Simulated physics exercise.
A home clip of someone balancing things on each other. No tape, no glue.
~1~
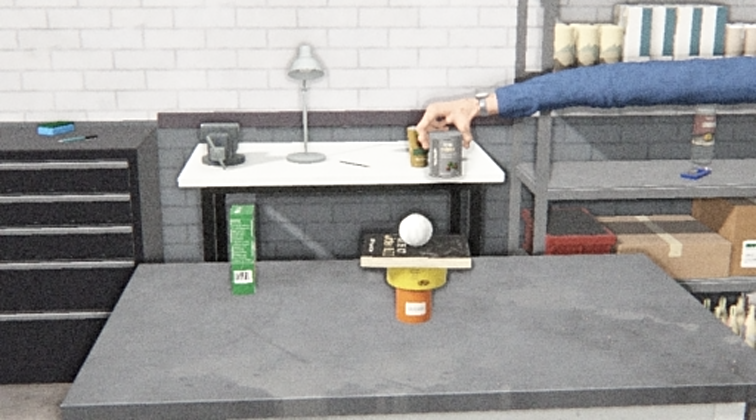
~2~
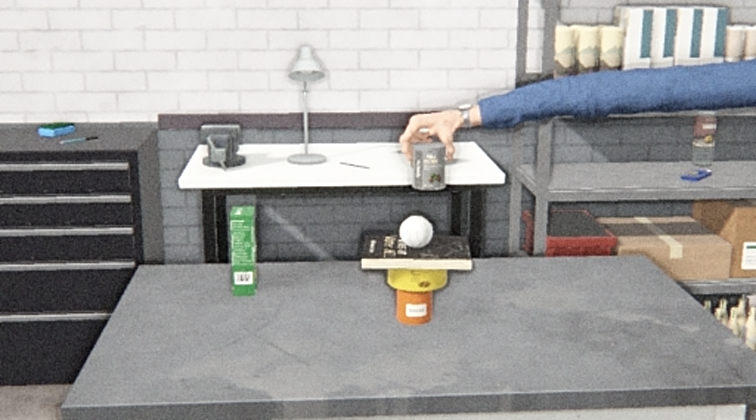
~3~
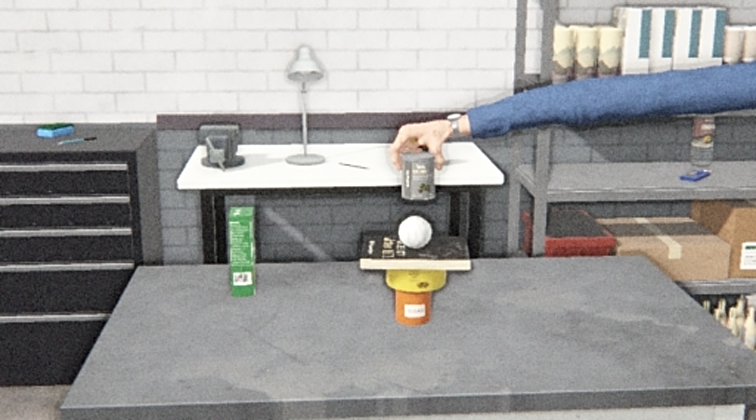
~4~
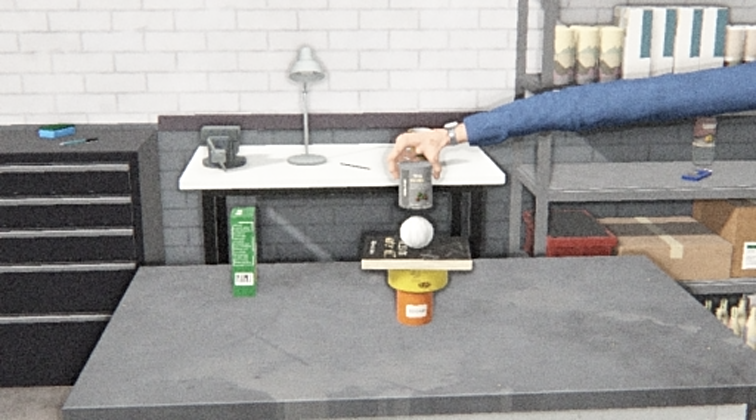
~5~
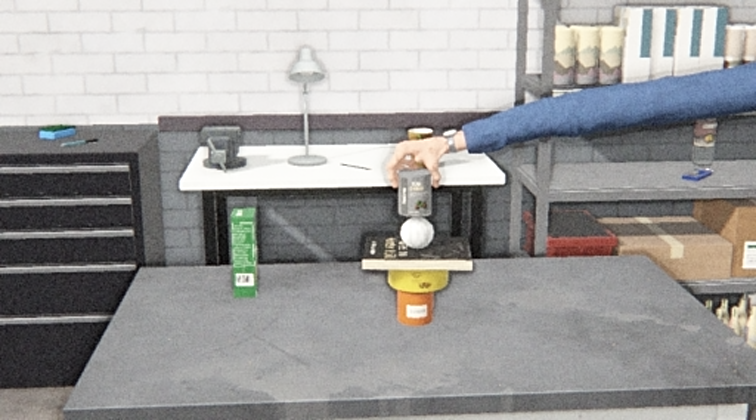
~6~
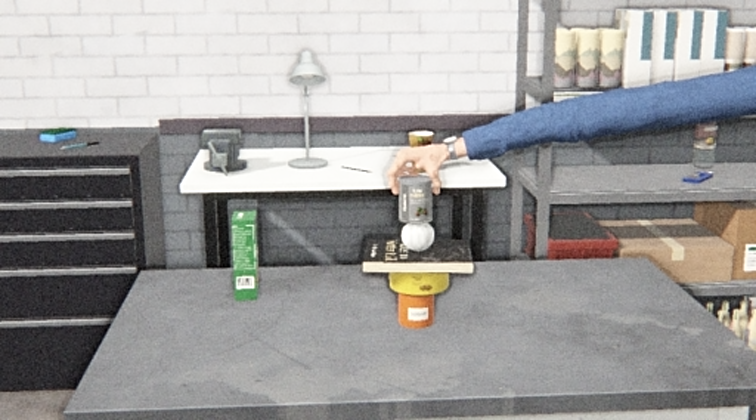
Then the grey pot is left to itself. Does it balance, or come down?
Here the pile gives way.
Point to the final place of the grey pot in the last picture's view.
At about (322, 305).
Then, 0.60 s later than the last frame, grey pot now fallen.
Then, 0.70 s later than the last frame, things are still on the move.
When it is over, fallen, grey pot; the other 5 as before. End places, in pixels of the last picture, grey pot near (322, 306). The pile loses its balance.
